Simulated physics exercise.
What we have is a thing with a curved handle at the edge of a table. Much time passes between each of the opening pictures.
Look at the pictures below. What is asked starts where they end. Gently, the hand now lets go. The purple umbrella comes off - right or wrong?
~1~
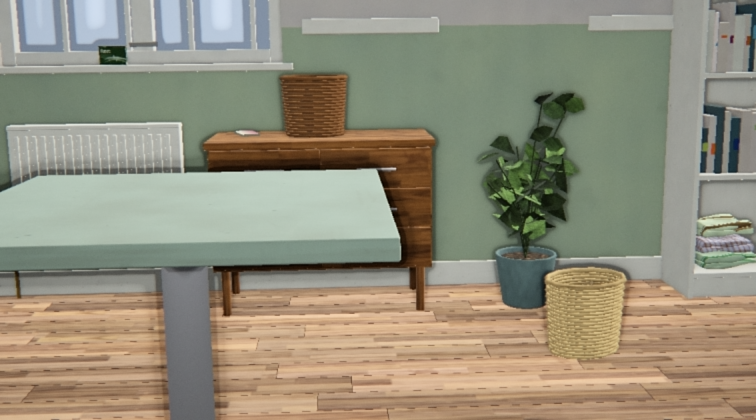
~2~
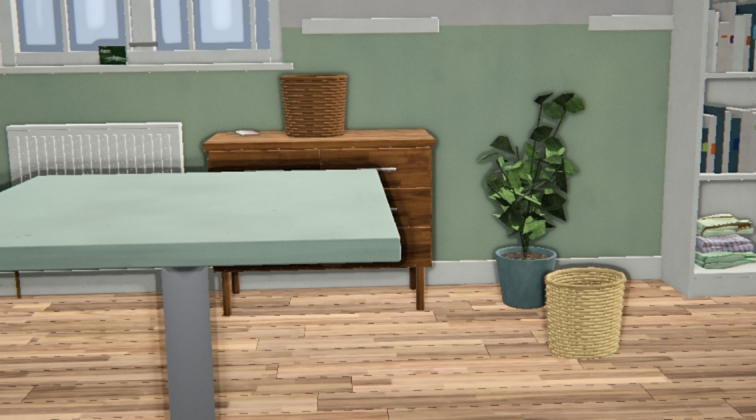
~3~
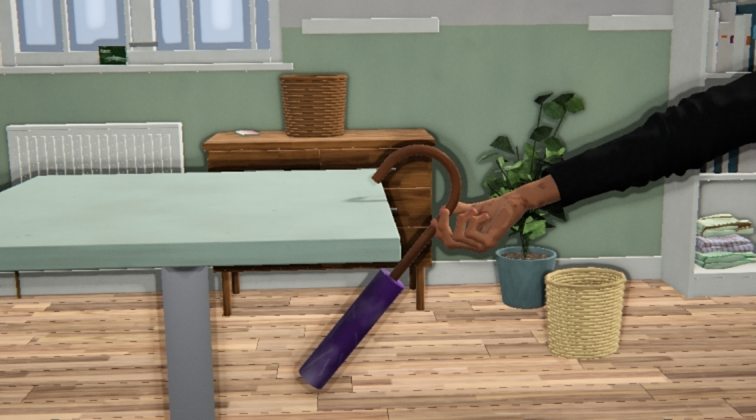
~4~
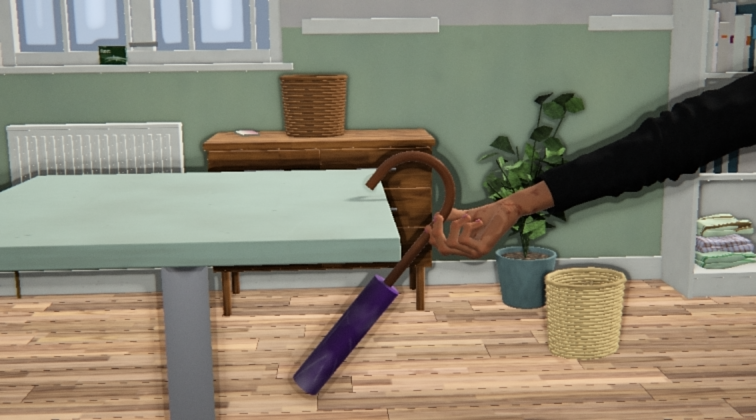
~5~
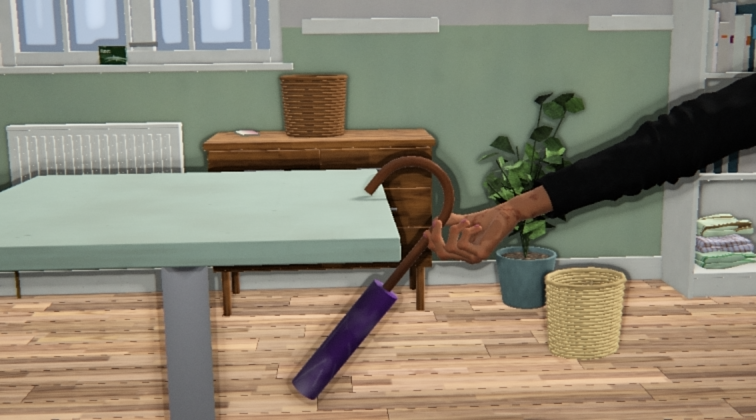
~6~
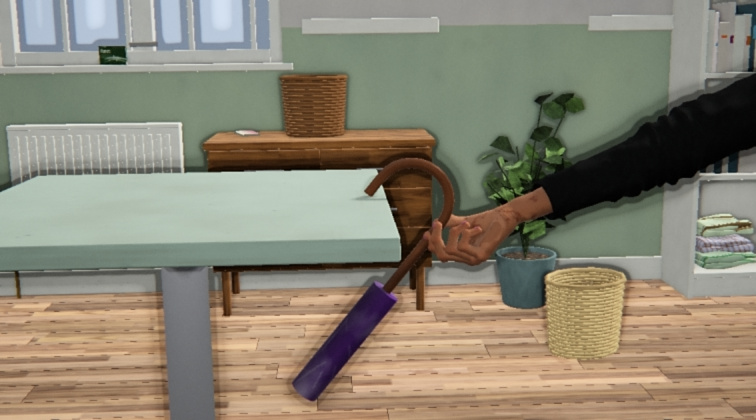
Wrong.
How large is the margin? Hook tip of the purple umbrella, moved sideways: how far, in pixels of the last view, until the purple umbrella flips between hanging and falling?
Some 16 pixels, right.
Then, 0.38 s after the last picture, purple umbrella at rest near (360, 275).
At rest, the purple umbrella stays hooked on the edge, near (358, 275).
